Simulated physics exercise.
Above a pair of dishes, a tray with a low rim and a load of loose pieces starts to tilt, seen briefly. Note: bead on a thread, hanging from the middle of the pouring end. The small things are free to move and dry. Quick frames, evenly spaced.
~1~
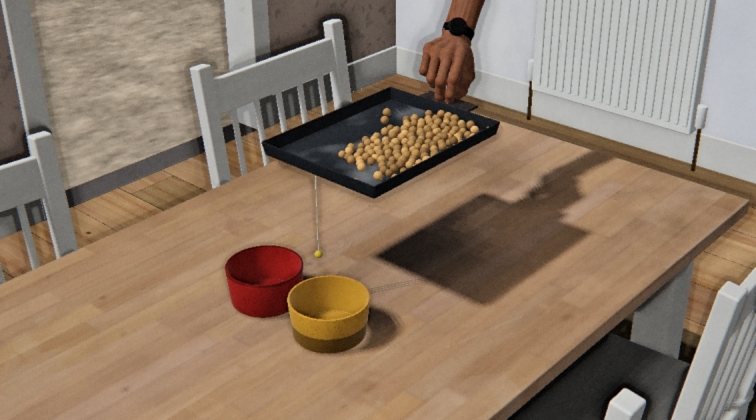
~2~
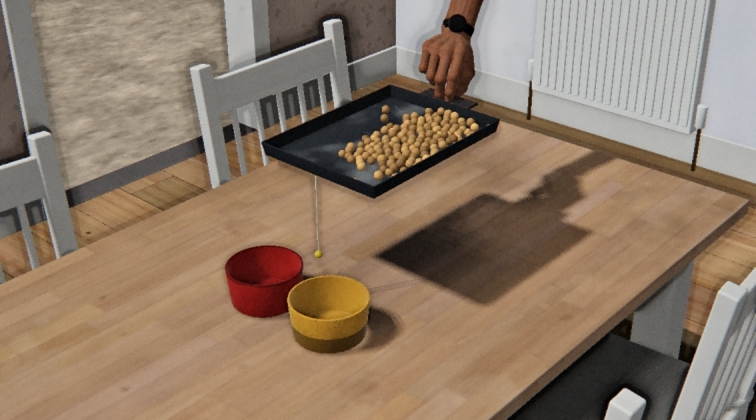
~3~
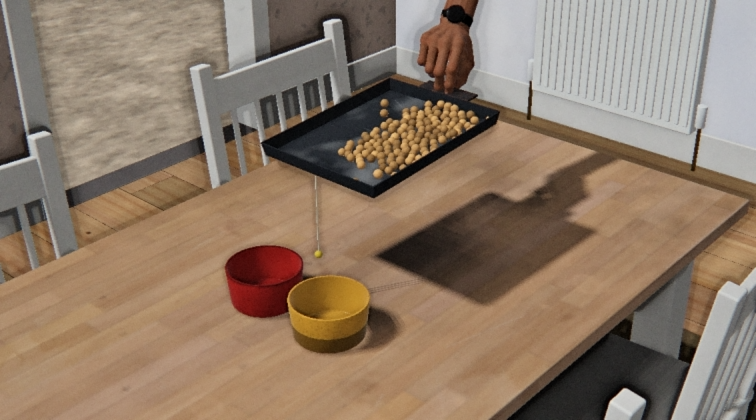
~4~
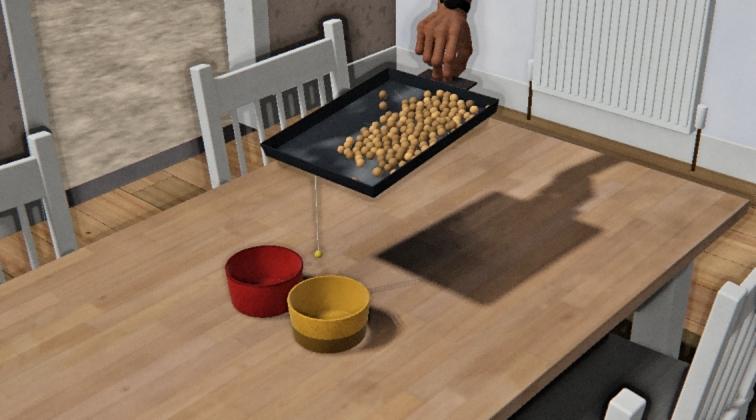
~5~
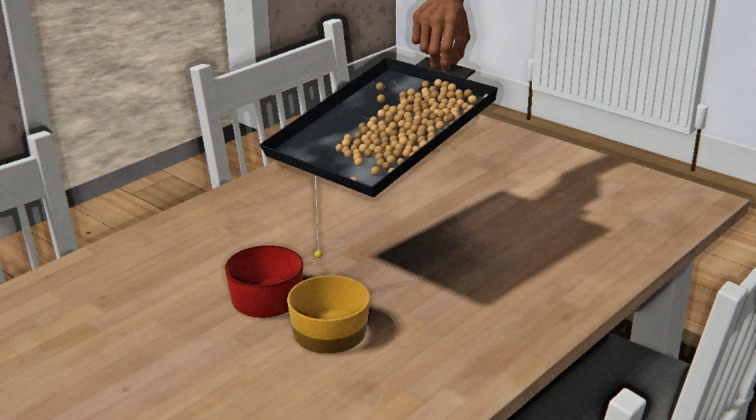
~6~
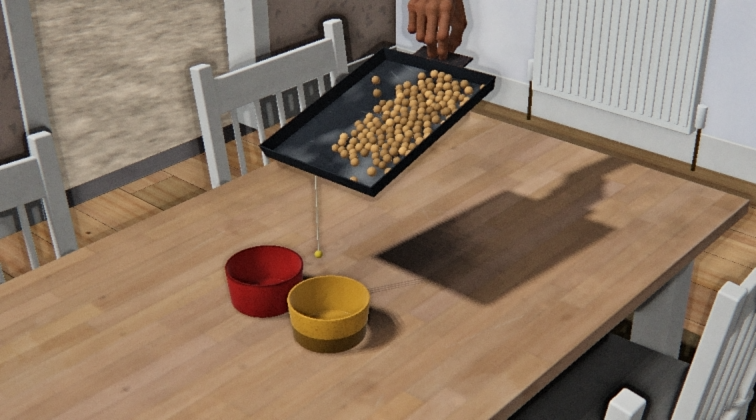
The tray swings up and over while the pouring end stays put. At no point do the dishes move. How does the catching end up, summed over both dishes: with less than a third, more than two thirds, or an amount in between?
The share that ends up caught is larger than two thirds, I reckon.
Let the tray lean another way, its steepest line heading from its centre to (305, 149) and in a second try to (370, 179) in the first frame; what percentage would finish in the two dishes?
In order: About 20, then 40 percent.
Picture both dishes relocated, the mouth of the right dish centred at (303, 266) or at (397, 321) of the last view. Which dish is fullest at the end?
Attempt 1: The one on the right side. Attempt 2: The one on the left side.
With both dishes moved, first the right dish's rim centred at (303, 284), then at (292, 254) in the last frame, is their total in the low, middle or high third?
Over two thirds; below one third.
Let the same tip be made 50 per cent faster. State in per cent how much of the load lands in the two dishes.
It would be around 70 percent.
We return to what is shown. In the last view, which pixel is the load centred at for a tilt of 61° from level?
I'd mark the middle close to (321, 158).
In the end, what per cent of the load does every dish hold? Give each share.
Left dish: Around 50 in a hundred; right dish: Around 30 in a hundred.
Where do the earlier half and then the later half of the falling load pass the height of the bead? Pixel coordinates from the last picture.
Close to (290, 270), then close to (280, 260).
Shortly afterwards, tray tipped steeply; all but a few on the tray; only a few in the right dish; only a few in the left dish; only a few outside both; a little in the air.
Next, tray tipped past a quarter turn; a little on the tray; near a quarter in the right dish; near a quarter in the left dish; a little outside both; near a quarter in the air.
Some moments later, tray tipped past a quarter turn; near a third in the right dish; near half in the left dish; near a quarter outside both.
In the end, tray tipped past a quarter turn; near a third in the right dish; near half in the left dish; near a quarter outside both.
